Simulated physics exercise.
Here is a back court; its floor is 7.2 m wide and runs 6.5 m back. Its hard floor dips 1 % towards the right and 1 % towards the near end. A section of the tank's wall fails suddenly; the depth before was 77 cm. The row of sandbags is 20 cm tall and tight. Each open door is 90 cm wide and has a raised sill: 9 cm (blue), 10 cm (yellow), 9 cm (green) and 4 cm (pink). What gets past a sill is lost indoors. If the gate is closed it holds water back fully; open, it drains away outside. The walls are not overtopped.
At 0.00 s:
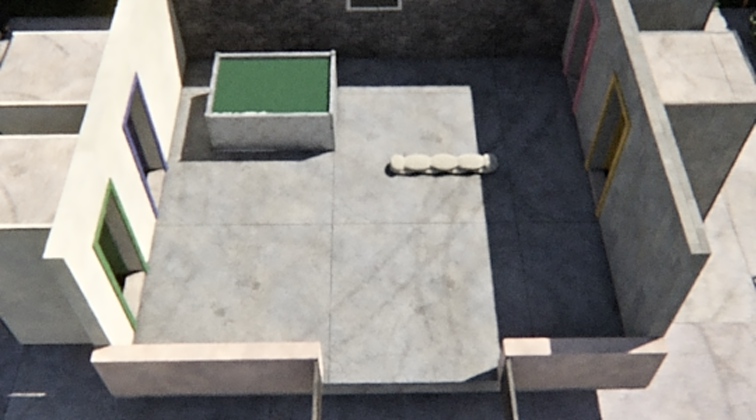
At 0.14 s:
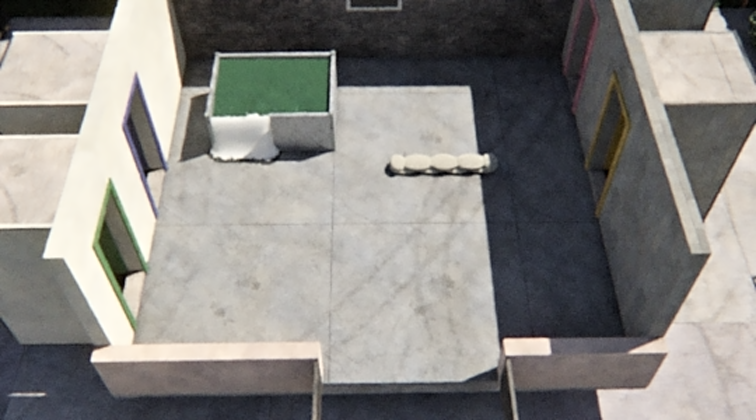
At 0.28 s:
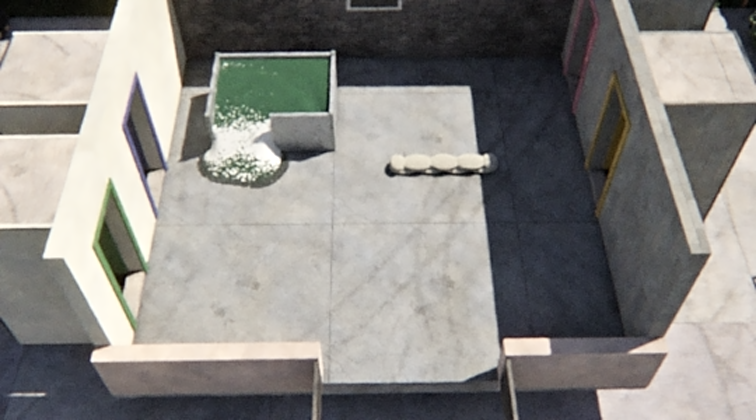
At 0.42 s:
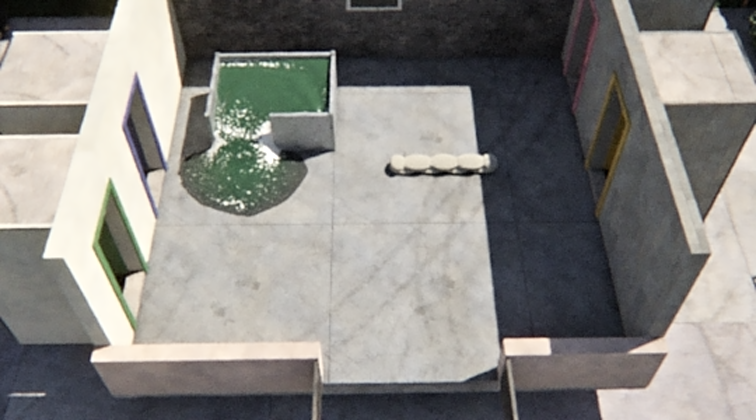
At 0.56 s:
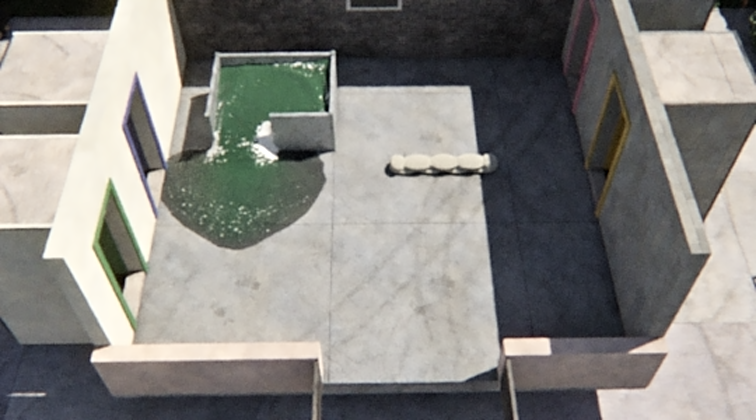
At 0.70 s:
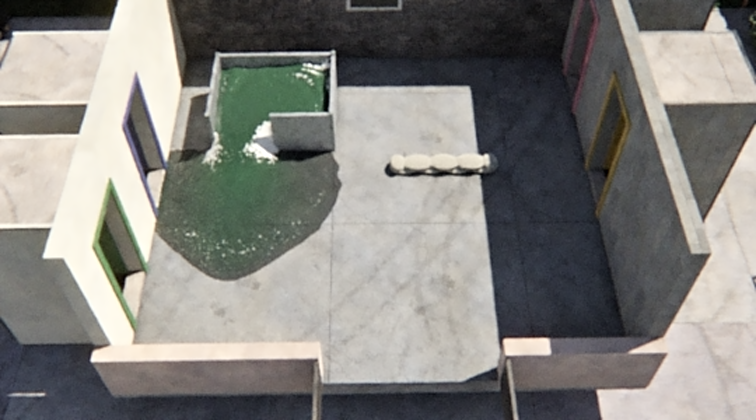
In a walled concrete courtyard, part of the front wall of a raised tank of green water gave way, and the water gushed out in white foam, then spread across the floor towards the near end.
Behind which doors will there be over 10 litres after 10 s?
Door by door: At the blue door it goes over the limit; at the yellow door it keeps below the limit; at the green door it passes the limit; at the pink door it stays under the limit.
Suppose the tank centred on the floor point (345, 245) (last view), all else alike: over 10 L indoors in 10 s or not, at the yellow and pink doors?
Then: Yellow not over, pink not over.
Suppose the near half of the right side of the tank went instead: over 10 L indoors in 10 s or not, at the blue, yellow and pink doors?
Then: Blue under, yellow above, pink over.
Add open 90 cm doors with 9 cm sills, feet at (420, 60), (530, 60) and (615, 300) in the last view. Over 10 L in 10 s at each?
In that order: Below, not over, past it.
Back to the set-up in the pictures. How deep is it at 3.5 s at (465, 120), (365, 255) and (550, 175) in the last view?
Roughly 0, 2 and 0 cm, in turn.
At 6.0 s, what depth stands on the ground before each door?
In cm: Blue 5, yellow 4, green 12, pink 0.
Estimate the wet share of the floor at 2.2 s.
Some 30 per cent of it.
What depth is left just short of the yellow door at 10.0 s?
About 8.0 cm.
After 1.4 s water covers 30 % of the floor and is deepest (33 cm) near (241, 159); blue door 17 cm at the sill, 11 L in, yellow door not reached, green door 13 cm at the sill, 0 L in, pink door not reached.
After 2.2 s water covers 30 % of the floor and is deepest (43 cm) near (155, 358); blue door 14 cm at the sill, 51 L in, yellow door not reached, green door 12 cm at the sill, 5 L in, pink door not reached.
After 3.5 s water covers 35 % of the floor and is deepest (25 cm) near (134, 336); blue door 10 cm at the sill, 66 L in, yellow door not reached, green door 14 cm at the sill, 15 L in, pink door not reached.
After 6.0 s water covers 55 % of the floor and is deepest (19 cm) near (630, 364); blue door 5 cm at the sill, 69 L in, yellow door 4 cm at the sill, 0 L in, green door 12 cm at the sill, 49 L in, pink door not reached.
After 10.0 s water covers 70 % of the floor and is deepest (12 cm) near (617, 364); blue door 2 cm at the sill, 69 L in, yellow door 8 cm at the sill, 0 L in, green door 5 cm at the sill, 53 L in, pink door 4 cm at the sill, 0 L in.
